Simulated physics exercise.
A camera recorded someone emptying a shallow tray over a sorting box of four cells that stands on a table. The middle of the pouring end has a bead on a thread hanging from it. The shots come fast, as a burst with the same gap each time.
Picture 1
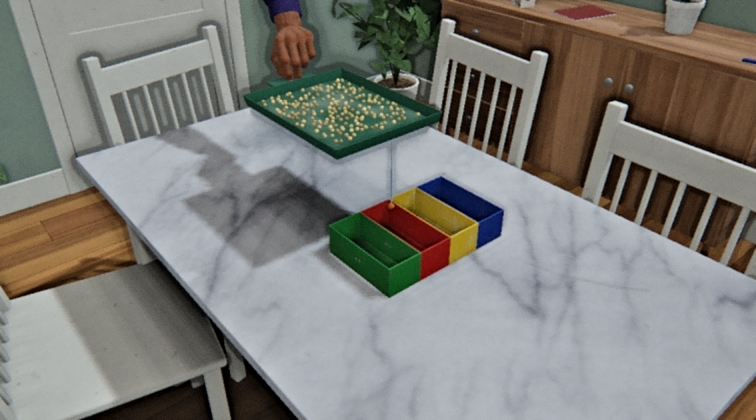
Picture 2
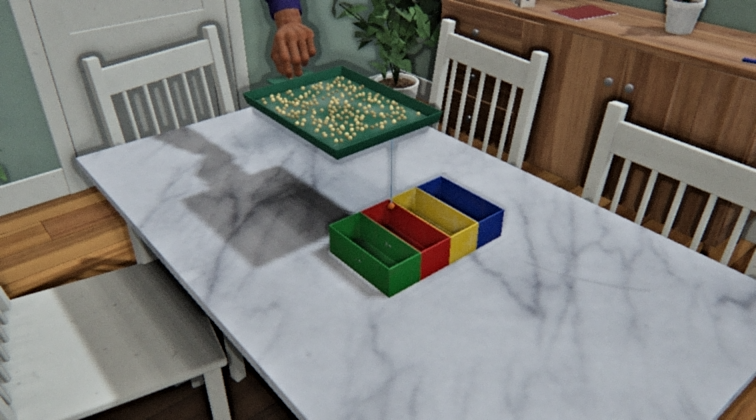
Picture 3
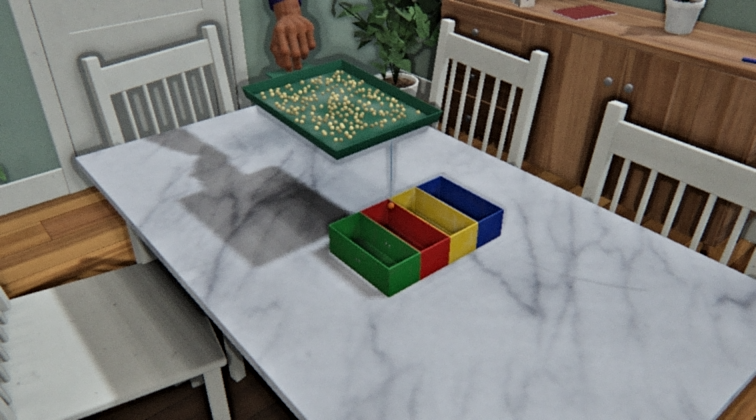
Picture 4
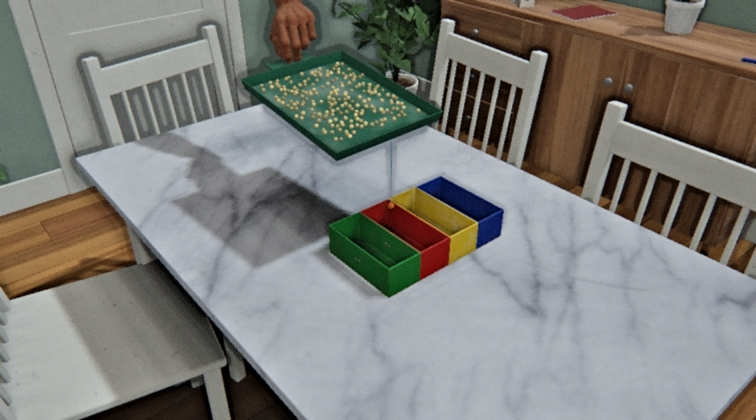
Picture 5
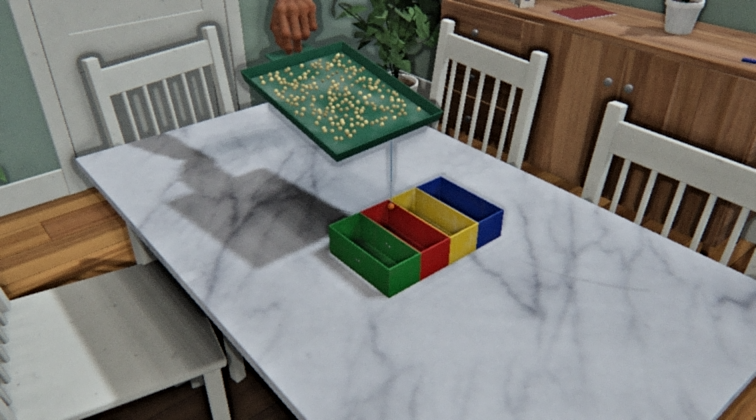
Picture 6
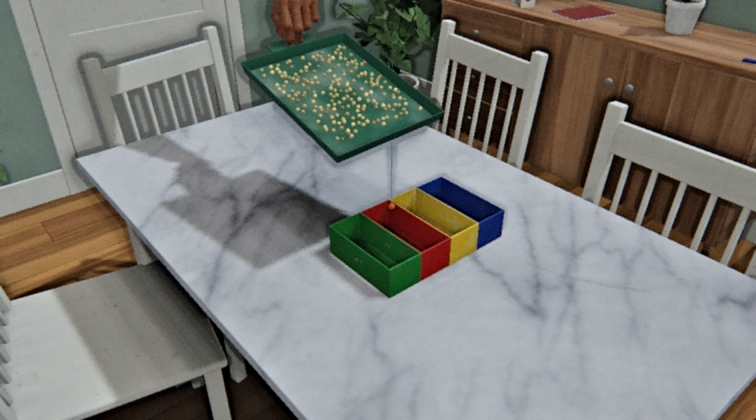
Green tray of small pale beans tilting gradually above a marble table with green, red, yellow and blue bins, a hand behind it.
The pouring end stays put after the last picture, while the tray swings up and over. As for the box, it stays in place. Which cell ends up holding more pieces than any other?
The green cell ends up holding the most.
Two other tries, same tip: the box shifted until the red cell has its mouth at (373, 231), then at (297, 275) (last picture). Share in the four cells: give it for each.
In turn about 100 and about 50 percent.
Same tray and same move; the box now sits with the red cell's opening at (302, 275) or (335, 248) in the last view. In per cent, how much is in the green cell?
About 0 per cent, then about 0 per cent.
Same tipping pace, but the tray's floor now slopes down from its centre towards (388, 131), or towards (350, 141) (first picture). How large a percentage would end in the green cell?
The first try gives close to 10 per cent, the second close to 60 per cent.
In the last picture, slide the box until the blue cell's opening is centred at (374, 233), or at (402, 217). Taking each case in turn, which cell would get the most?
The first position gives the blue cell, and the second gives yellow.
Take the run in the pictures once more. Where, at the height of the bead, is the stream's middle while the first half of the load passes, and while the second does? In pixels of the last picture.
The first part passes (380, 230); everything after passes (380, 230).
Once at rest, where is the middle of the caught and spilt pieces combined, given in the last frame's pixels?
Near (385, 264).
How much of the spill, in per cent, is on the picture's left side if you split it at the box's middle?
Roughly 100 percent.
Soon, tray tipped steeply; nearly all on the tray; a stray few in the green cell; a stray few in the red cell; a small part falling or outside the box.
A while on, tray tipped past a quarter turn; about half on the tray; a small part in the green cell; a stray few in the red cell; a stray few in the yellow cell; about a third falling or outside the box.
Towards the end, tray tipped past a quarter turn; about half in the green cell; about a third in the red cell; a small part in the yellow cell; a stray few in the blue cell; about a quarter falling or outside the box.
Finally, tray tipped past a quarter turn; about half in the green cell; about a third in the red cell; a small part in the yellow cell; a stray few in the blue cell; about a quarter outside the box.
